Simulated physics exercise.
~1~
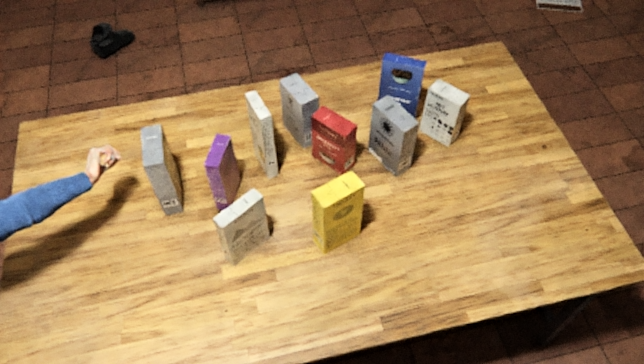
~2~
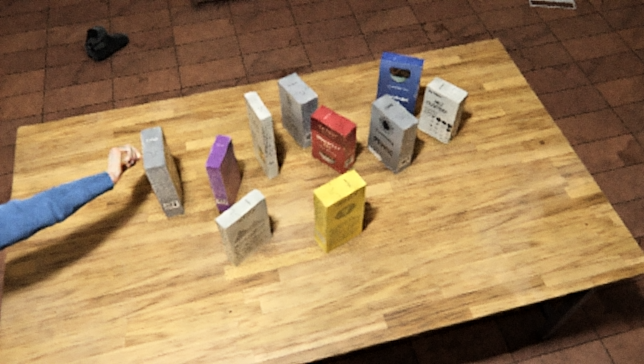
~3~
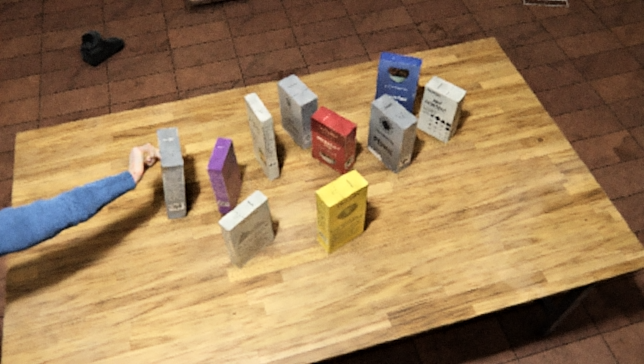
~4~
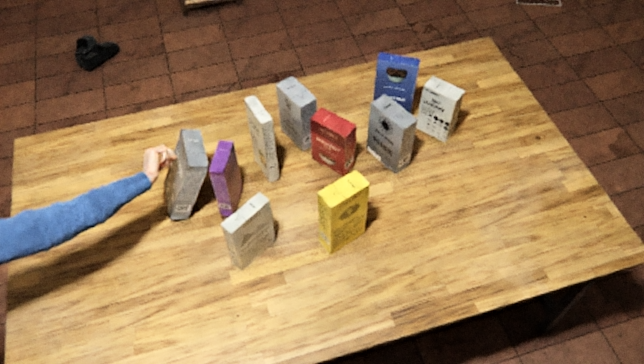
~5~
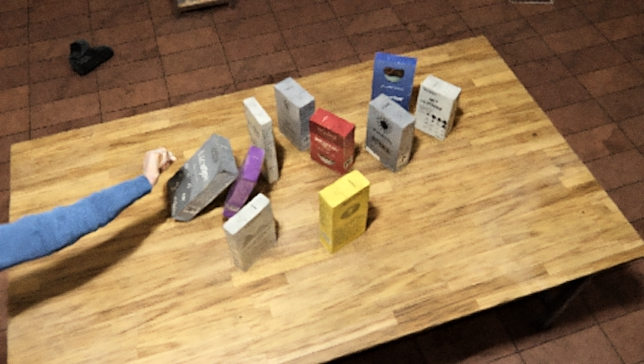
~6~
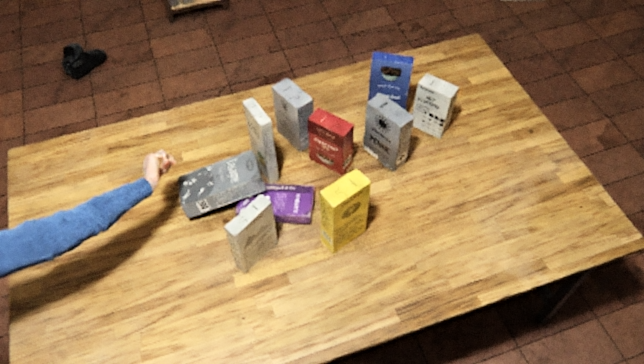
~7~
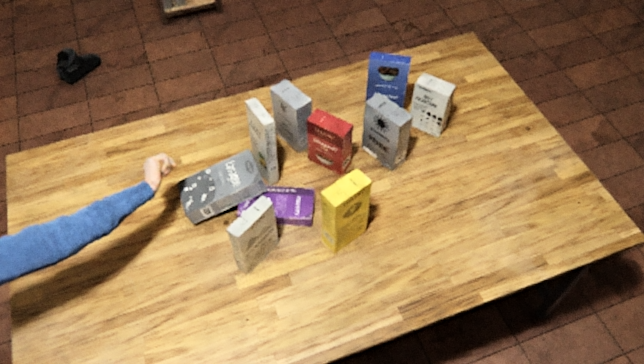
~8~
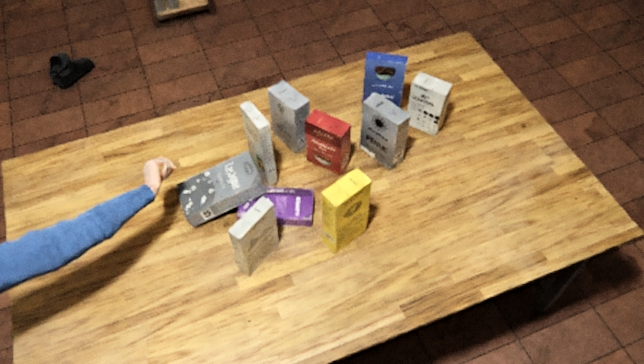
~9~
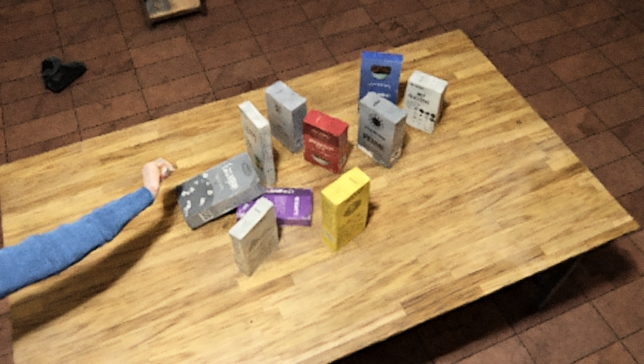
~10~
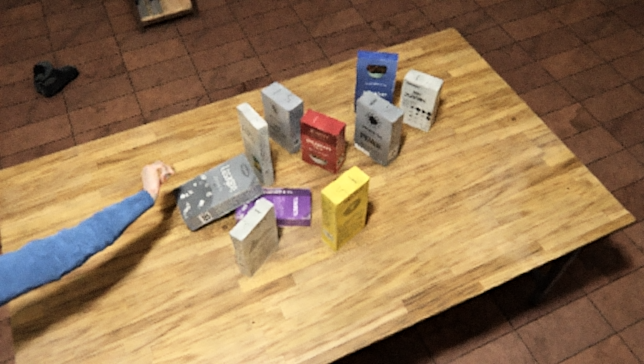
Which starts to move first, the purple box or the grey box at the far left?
The grey box at the far left starts to move first, pushed by the hand, and the purple box only begins to tip after the grey one leans over into it.
